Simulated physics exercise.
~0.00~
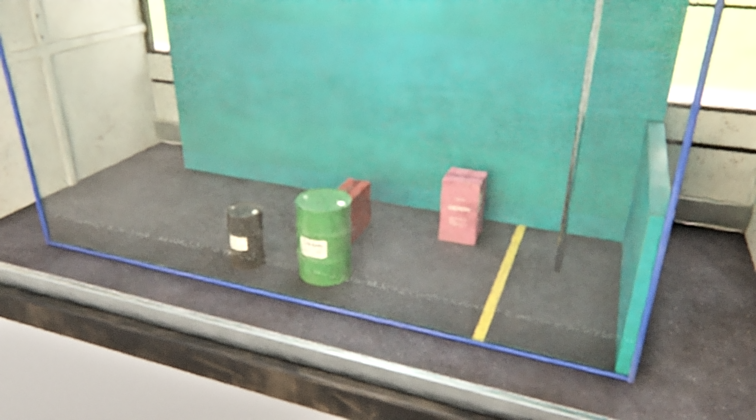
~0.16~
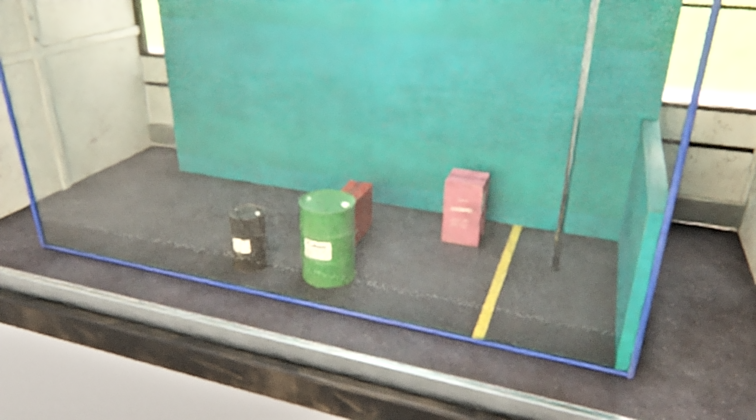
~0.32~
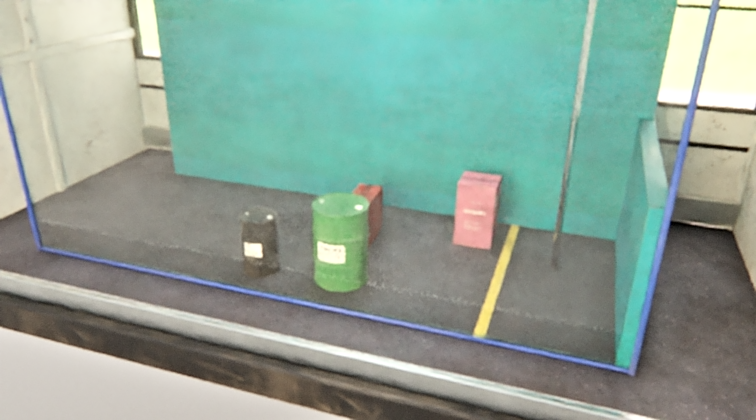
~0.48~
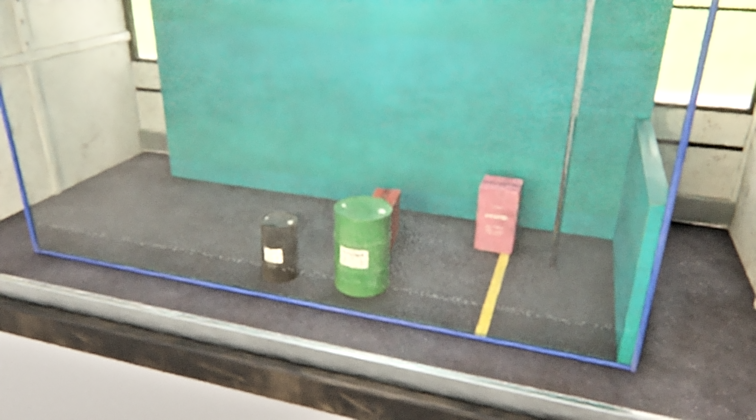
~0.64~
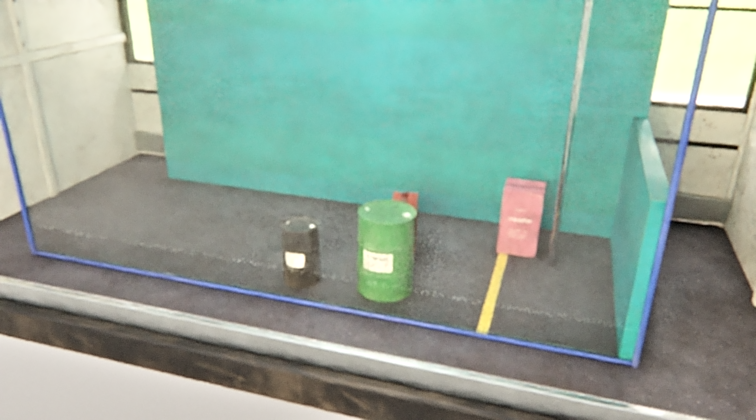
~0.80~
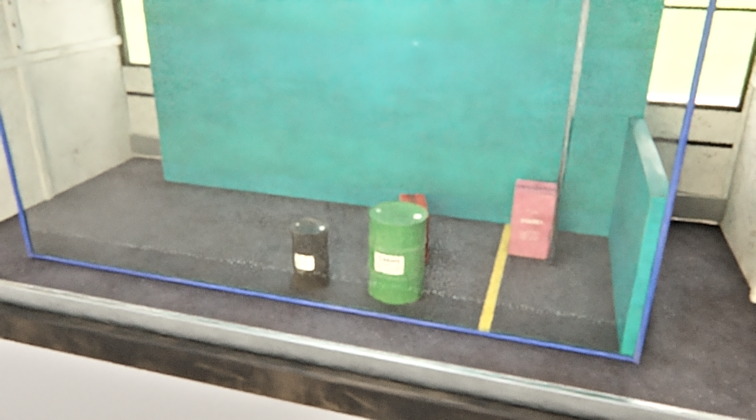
In a metro car bay with a dark floor, a teal back wall and blue edging, the view is from the front and slightly above, drifting a little sideways. A small black drum stands at left, a larger green drum beside it, a red carton partly hidden behind, and a pink pack nearer the yellow line and a thin pole. All four slide a short way to the right together, staying upright. The pink pack reaches the yellow line and passes over it. At the end it stands just beyond the line, while the drums and red carton remain short of it.
